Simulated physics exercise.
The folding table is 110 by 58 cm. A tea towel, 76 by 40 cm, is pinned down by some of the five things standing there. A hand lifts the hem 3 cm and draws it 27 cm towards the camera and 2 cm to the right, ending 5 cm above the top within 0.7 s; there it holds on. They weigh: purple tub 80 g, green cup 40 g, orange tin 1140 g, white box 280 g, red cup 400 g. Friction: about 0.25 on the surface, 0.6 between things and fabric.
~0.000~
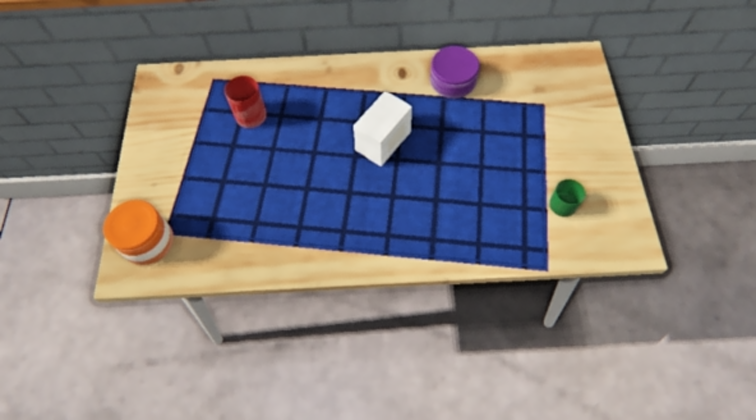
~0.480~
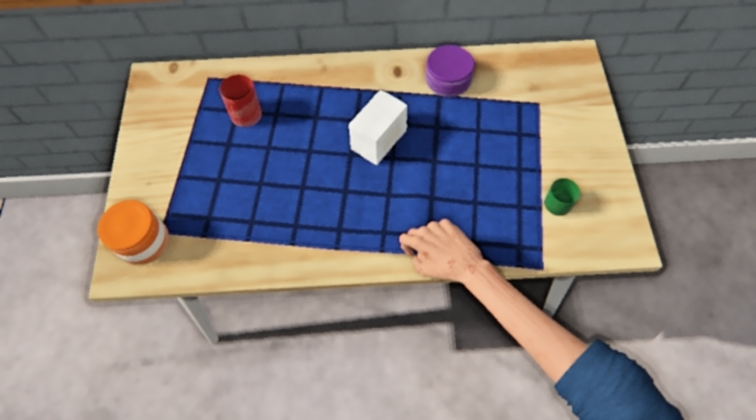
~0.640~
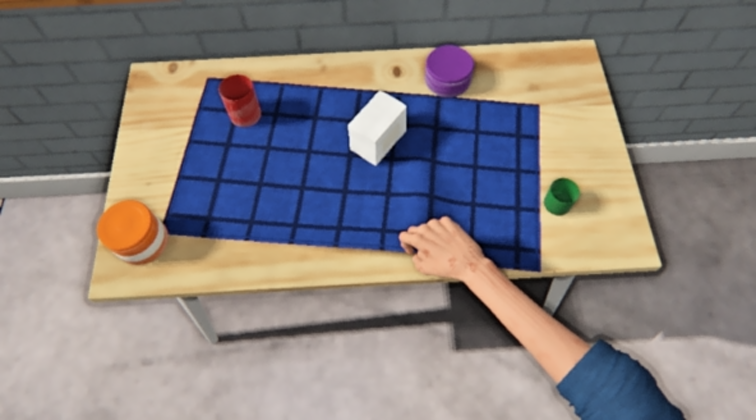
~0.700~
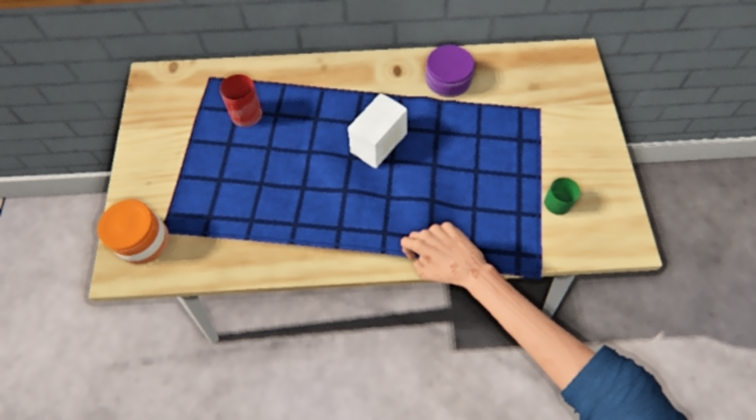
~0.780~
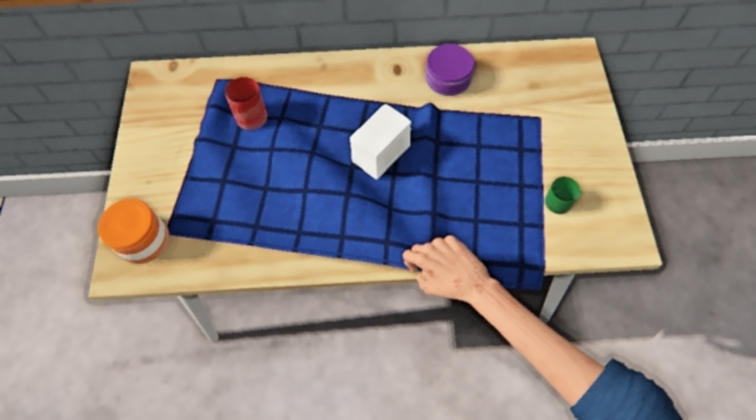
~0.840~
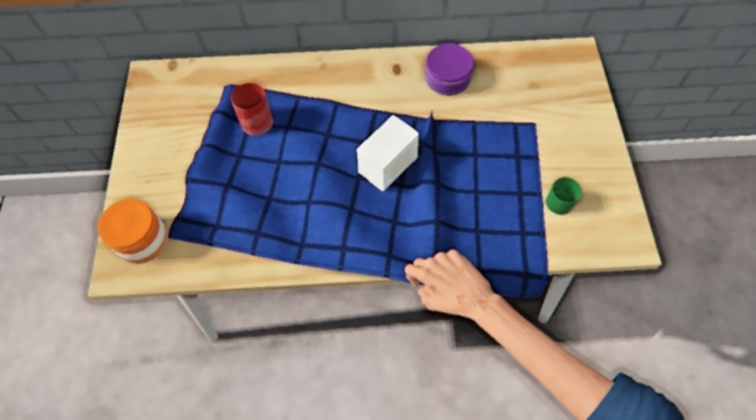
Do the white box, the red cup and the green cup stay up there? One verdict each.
Result: White box keeps to the top, red cup stays on, green cup keeps to the top.
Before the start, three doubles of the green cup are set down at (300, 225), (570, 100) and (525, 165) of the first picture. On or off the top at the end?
In turn: Drops off, stays up, goes over.
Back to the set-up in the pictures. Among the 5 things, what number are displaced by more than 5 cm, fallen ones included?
3 of them.
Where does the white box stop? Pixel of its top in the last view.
At about (437, 238).
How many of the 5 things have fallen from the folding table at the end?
I count 0.
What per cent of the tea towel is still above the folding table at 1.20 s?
About 60 per cent.
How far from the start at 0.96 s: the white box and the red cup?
About: White box 15 cm, red cup 10 cm.
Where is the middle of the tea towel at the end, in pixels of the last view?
Around (407, 280).
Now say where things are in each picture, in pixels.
The first picture shows white box (383, 116); red cup (241, 88); green cup (571, 192); tea towel corners (213, 79) (545, 104) (549, 272).
The second picture shows tea towel corners (208, 77) (540, 103); grip (412, 254).
The third picture shows tea towel corners (207, 77) (539, 105); grip (413, 252).
The fourth picture shows white box (378, 118); tea towel corners (209, 77) (541, 109); grip (414, 258).
The fifth picture shows white box (381, 129); red cup (242, 90); tea towel corners (216, 79) (541, 117); grip (416, 271).
The sixth picture shows white box (388, 141); red cup (248, 96); green cup (567, 190); tea towel corners (224, 87) (536, 123); grip (418, 285).
After 1.0 s, 85 % of the tea towel is still over the top; white box 14 cm off its start, red cup 10 cm off its start, green cup 1 cm off its start.
After 1.1 s, 70 % of the tea towel is still over the top; white box 22 cm off its start, red cup 16 cm off its start, green cup 4 cm off its start.
After 1.2 s, 60 % of the tea towel is still over the top; white box 28 cm off its start at (430, 228), red cup 21 cm off its start at (289, 155), green cup 8 cm off its start at (602, 211).
After 1.3 s, 50 % of the tea towel is still over the top; white box 30 cm off its start, red cup 24 cm off its start, green cup 10 cm off its start.
After 2.9 s, 50 % of the tea towel is still over the top; white box 30 cm off its start at (437, 238), red cup 24 cm off its start at (293, 167), green cup 10 cm off its start at (609, 216).
